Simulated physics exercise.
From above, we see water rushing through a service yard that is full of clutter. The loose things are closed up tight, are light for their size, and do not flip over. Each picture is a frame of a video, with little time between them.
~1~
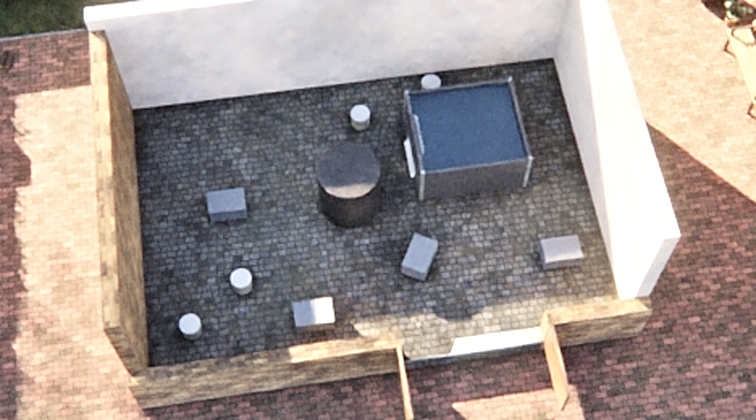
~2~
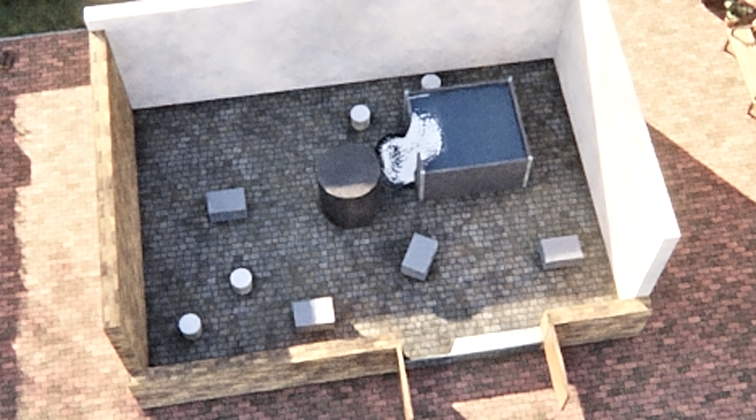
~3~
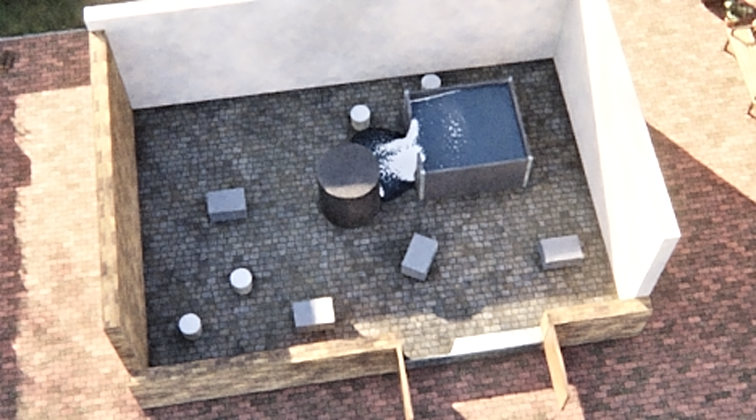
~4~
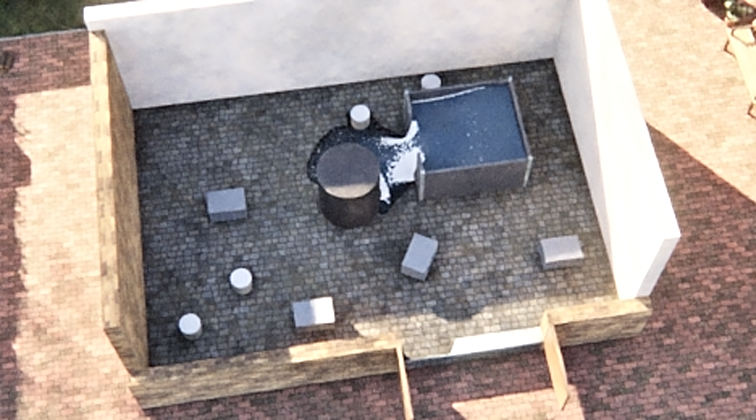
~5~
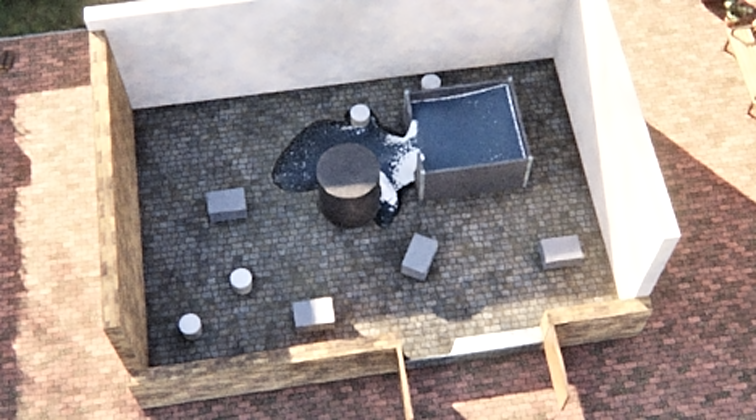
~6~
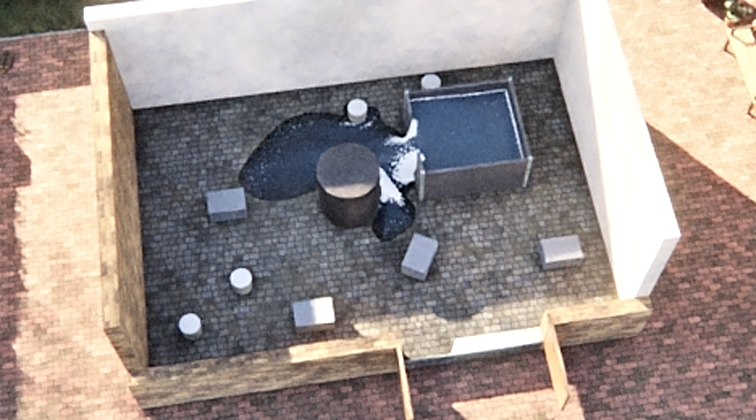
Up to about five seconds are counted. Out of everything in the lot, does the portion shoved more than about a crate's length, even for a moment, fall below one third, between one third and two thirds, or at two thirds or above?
It falls between one third and two thirds.
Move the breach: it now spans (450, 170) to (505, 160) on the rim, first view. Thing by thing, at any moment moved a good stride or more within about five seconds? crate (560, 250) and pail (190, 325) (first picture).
First beyond that mark, then under that mark.
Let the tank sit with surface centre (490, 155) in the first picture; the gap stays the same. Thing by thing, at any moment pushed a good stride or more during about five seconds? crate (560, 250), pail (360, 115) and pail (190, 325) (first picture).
Not far, Far enough, Far enough.
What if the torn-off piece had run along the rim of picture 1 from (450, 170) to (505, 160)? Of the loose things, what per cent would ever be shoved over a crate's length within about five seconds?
That should be close to 10 percent.
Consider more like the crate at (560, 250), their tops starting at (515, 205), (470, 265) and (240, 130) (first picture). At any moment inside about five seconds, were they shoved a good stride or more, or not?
Copy by copy, in order: Largely stays, largely stays, relocated.
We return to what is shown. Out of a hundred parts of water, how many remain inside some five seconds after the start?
My answer is close to 98 percent.
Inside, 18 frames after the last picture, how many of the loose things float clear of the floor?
The figure is 0.
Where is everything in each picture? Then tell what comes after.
A pail at (360, 113), on the bottom; a pail at (241, 278), on the bottom; 0 of 8 have shifted, in the first picture.
A pail at (360, 113), on the bottom; a pail at (241, 278) rests on the ground; 0 of 8 have shifted, in the second picture.
A pail at (360, 113) rests on the ground; a pail at (241, 278), on the bottom; 0 of 8 have shifted, in the third picture.
A pail at (360, 113), on the bottom; a pail at (241, 278), on the bottom; 0 of 8 have shifted, in the fourth picture.
A pail at (360, 113) rests on the ground; a pail at (241, 278), on the bottom; 0 of 8 have shifted, in the fifth picture.
A pail at (357, 107), on the bottom, close to its start; a pail at (241, 278), on the bottom; 1 of 8 have shifted, in the sixth picture.
A moment on, 1 of 8 are well off their spots; 0 afloat.
Next, 1 of 8 are well off their spots; 0 afloat.
Later, 1 of 8 are well off their spots; 0 afloat.
In the end, 4 of 8 are well off their spots, and 4 have been at some point; 2 afloat.
